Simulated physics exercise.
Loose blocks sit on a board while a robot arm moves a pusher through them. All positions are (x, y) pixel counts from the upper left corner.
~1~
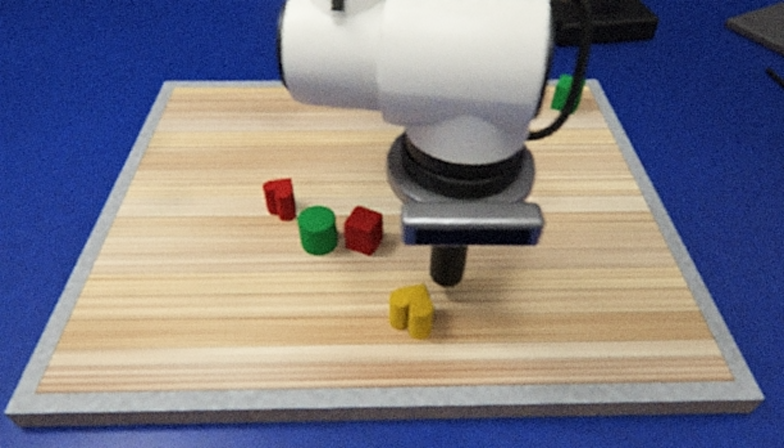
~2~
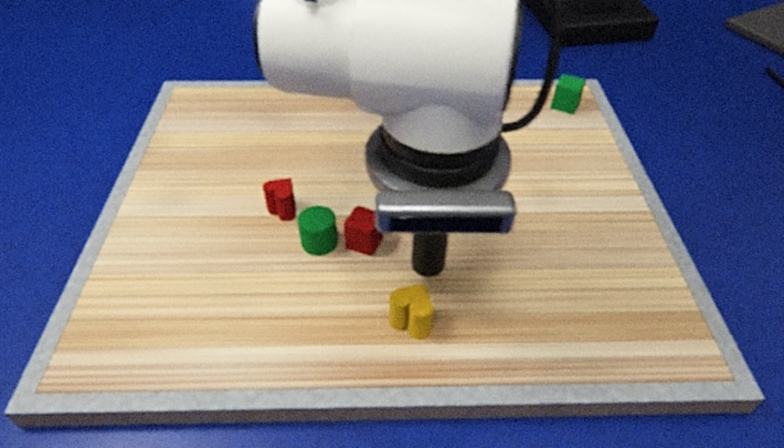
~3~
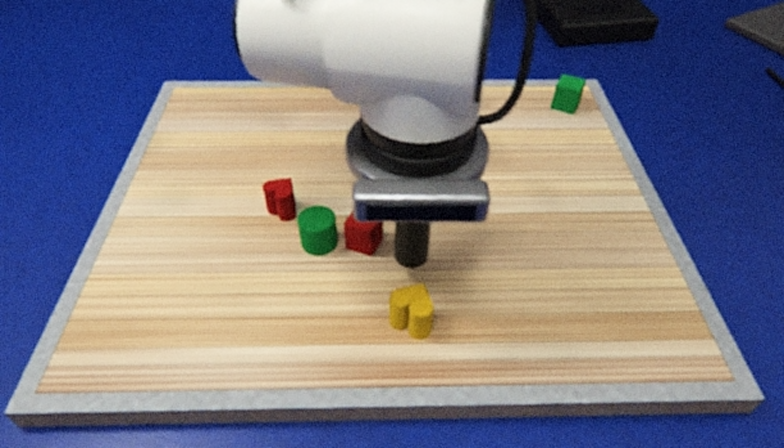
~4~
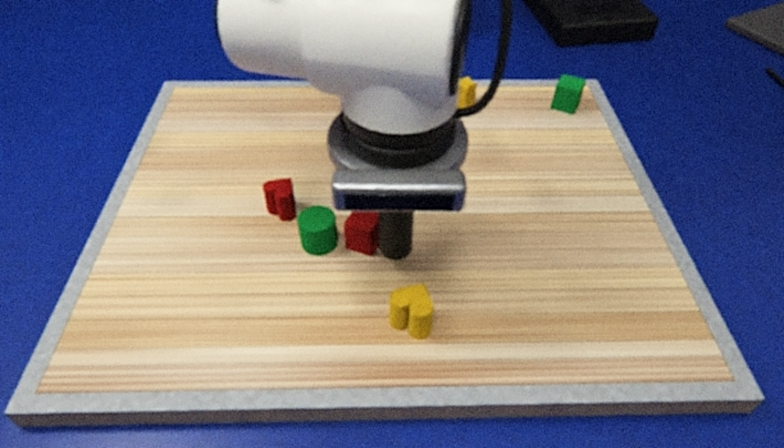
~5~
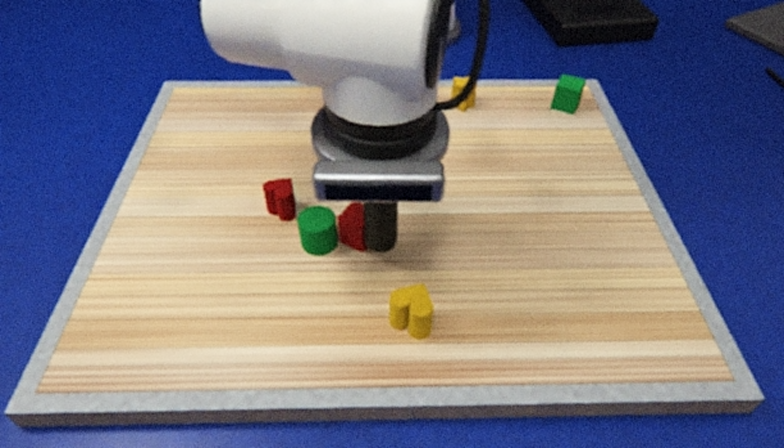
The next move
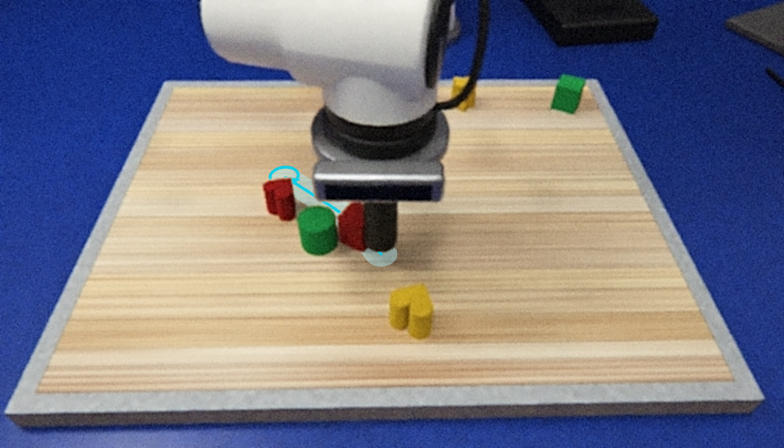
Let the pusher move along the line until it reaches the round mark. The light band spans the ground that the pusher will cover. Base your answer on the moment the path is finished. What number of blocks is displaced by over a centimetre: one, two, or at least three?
I reckon the push displaces only one of the blocks by more than 1 cm.
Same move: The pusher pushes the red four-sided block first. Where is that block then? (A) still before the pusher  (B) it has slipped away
A.
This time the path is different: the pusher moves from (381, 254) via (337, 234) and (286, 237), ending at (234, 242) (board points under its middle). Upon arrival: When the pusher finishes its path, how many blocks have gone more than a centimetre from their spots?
The result: Two blocks.
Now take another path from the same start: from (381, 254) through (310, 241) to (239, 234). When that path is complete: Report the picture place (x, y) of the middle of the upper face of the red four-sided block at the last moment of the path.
The centre of its top will be at (337, 198).
Path on the board, from (381, 254) through (352, 222) and (318, 198) to (284, 176).
What follows on the original path. One third of the way, pusher at (351, 209); red four-sided block at (329, 183).
Two thirds of the way, pusher at (315, 185); red four-sided block at (299, 157), turned 20° clockwise.
At the end, pusher at (282, 164); red heart block in place; red four-sided block at (271, 136), turned 45° clockwise.
